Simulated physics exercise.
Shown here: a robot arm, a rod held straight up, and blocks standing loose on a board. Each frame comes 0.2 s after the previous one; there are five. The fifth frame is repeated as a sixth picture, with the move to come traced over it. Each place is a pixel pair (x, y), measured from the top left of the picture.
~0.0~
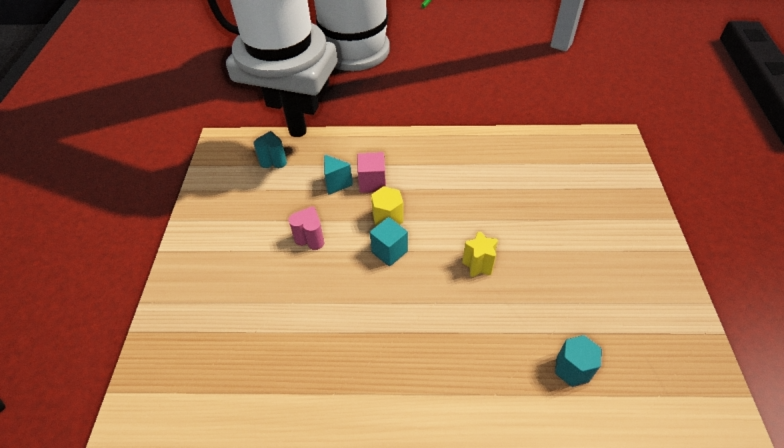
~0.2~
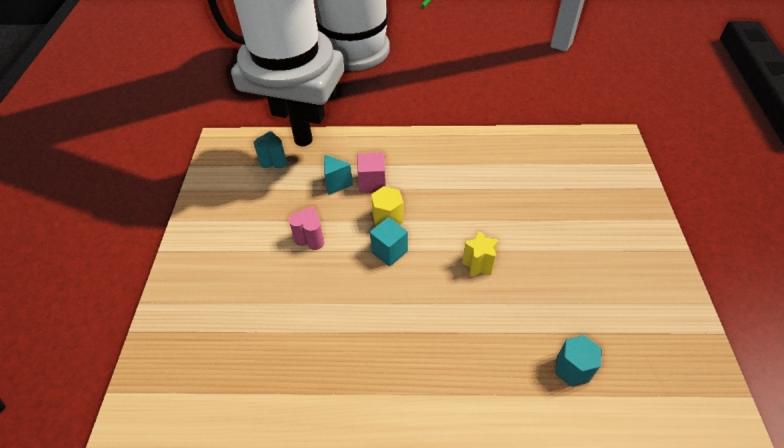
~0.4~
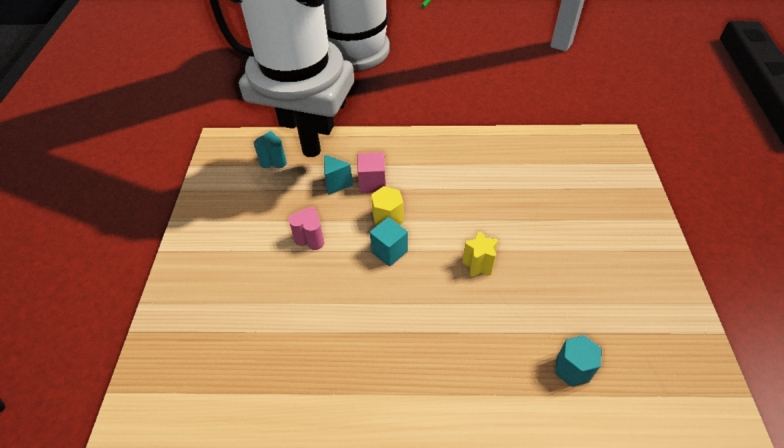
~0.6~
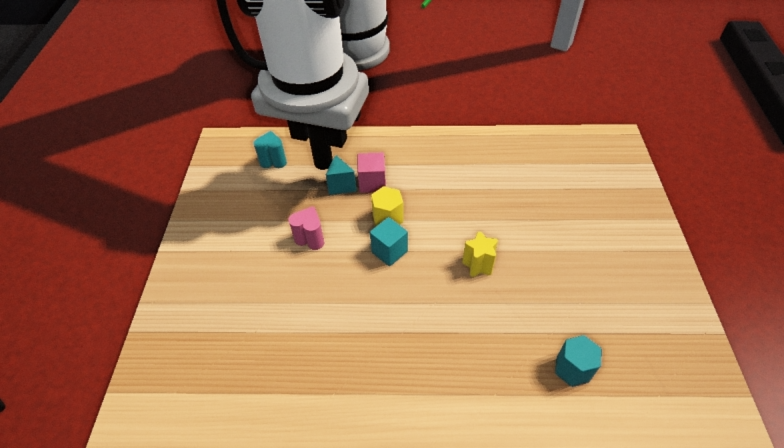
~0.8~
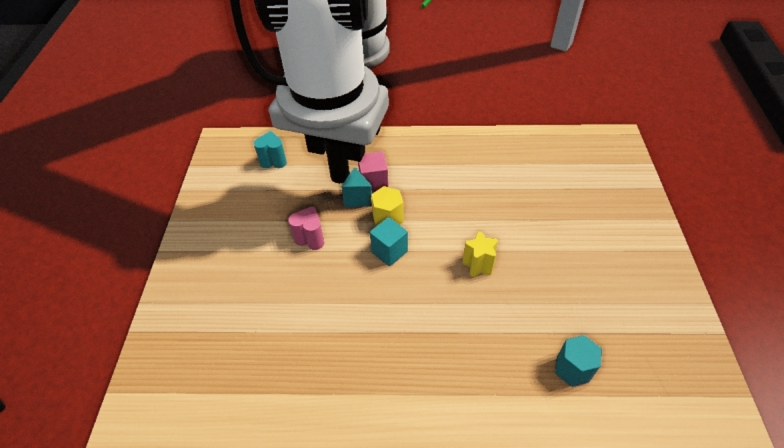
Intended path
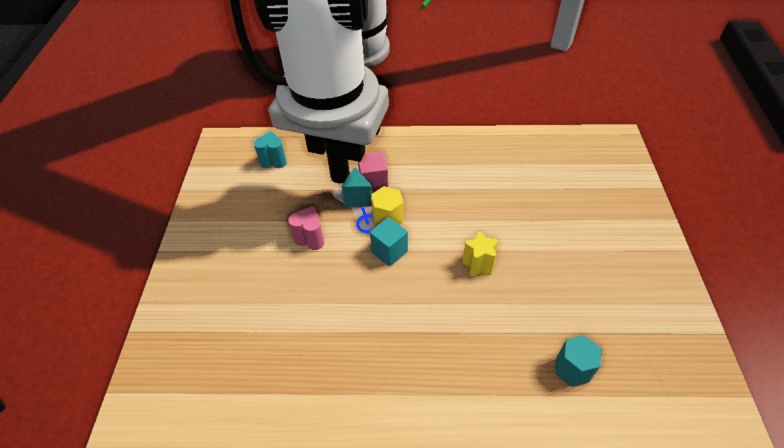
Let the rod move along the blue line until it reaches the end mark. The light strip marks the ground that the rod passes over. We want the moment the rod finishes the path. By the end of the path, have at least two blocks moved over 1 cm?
My answer is yes.
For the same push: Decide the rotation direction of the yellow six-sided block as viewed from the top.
Rotation: Clockwise.
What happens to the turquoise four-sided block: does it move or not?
At the moment the path ends, the turquoise four-sided block still stands where it did.
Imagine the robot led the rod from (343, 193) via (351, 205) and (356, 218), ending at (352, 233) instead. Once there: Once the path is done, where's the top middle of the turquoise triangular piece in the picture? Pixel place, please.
Near (374, 190).
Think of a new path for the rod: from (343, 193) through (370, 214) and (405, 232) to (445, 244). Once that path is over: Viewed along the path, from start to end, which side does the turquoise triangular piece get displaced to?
Towards the left-hand side.
The drawn path runs from (343, 193) by way of (356, 200) and (364, 211) to (368, 224).
On the path given first. Halfway along, rod (359, 190); turquoise triangular piece (379, 188), turned 30° anticlockwise; pink four-sided block (376, 162), turned 20° anticlockwise; yellow six-sided block (398, 202), turned 30° clockwise.
At the end, rod (366, 208); turquoise triangular piece (382, 189), turned 40° anticlockwise; pink four-sided block (376, 162), turned 20° anticlockwise; yellow six-sided block (401, 203), turned 40° clockwise; turquoise four-sided block not moved.
